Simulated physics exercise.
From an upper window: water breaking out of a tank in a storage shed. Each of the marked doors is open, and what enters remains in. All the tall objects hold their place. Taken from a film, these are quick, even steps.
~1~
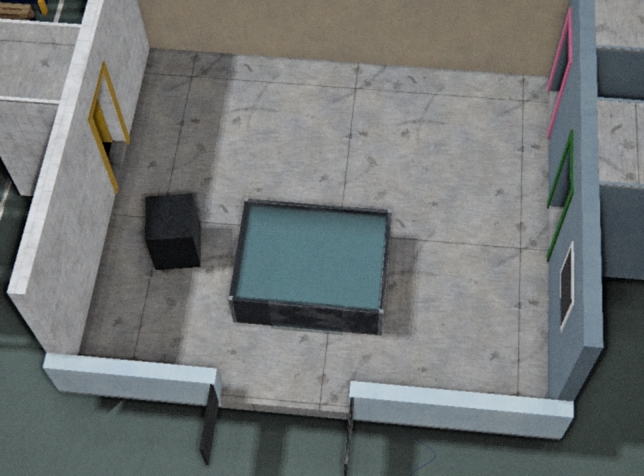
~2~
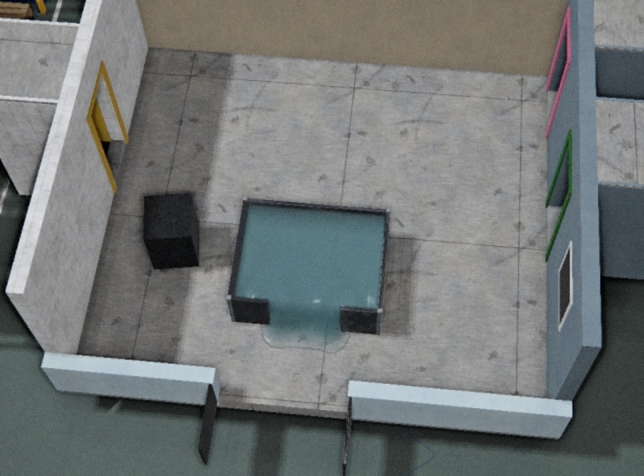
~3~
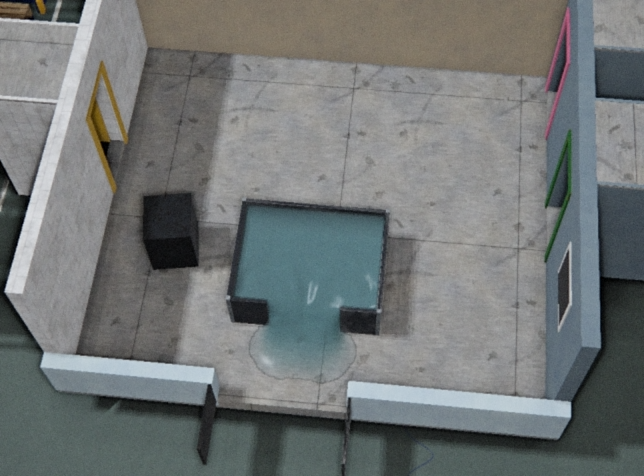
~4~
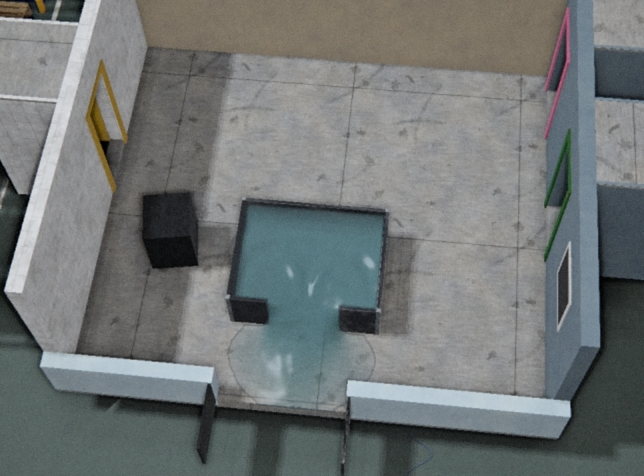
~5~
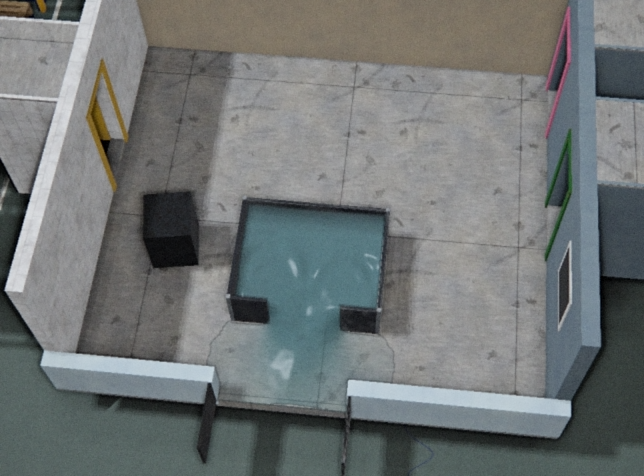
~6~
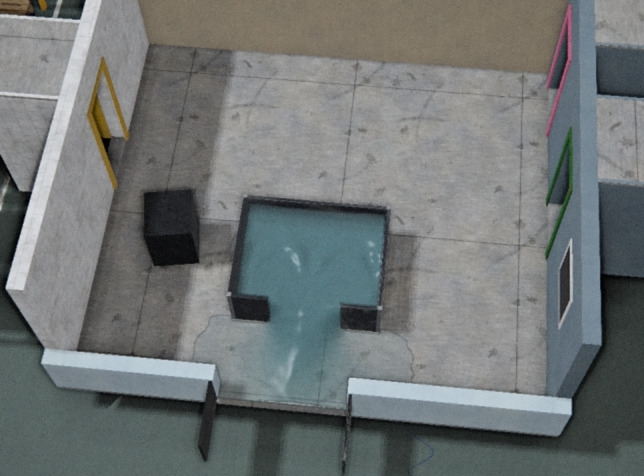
In a grey-floored storage shed seen from above, water broke through the front of a dark-walled tank, poured out the gap and spread across the floor to the open doorway, while a black box stood still.
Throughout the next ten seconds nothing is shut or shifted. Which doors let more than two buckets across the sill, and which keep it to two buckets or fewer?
Pink door: Never surpasses it; yellow door: Never surpasses it; green door: Never surpasses it.
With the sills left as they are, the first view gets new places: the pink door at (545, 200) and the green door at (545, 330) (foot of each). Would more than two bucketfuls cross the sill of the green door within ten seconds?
Note - green one: Short of the mark.
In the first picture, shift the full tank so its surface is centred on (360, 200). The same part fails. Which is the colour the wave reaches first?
It is the green door.
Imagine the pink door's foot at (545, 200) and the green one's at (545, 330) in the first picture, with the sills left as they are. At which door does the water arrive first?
I'd go with the one in green.
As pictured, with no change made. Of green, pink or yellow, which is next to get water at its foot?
I'd say the green-painted one.
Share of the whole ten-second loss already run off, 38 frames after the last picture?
Around 85 percent.
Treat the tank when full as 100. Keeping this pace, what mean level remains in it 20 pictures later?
36 percent or so.
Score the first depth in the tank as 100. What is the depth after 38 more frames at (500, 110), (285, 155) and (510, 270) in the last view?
In the order asked, some 0, 0 and 4 in a hundred.
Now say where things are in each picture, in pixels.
Still water in the tank at (312, 257), in the first frame.
The front is at (342, 342), out from the gap at (305, 317), in the second frame.
Water pours out at (305, 319) and has run to (334, 374), in the third frame.
The front is at a hidden place, out from the gap at (304, 319), in the fourth frame.
The front is at a hidden place, out from the gap at (305, 318), in the fifth frame.
Water pours out at (305, 316) and has run to a hidden place, in the sixth frame.
A moment on, water covers 10 % of the floor; the pink door not reached, the yellow door not reached, the green door not reached.
Next, water covers 15 % of the floor; the pink door not reached, the yellow door not reached, the green door not reached.
Then, water covers 15 % of the floor; the pink door not reached, the yellow door not reached, the green door wet at the sill, nothing in.
Later, water covers 30 % of the floor; the pink door not reached, the yellow door not reached, the green door wet at the sill, nothing in.
In the end, water covers 30 % of the floor; the pink door wet at the sill, nothing in, the yellow door wet at the sill, nothing in, the green door wet at the sill, nothing in.
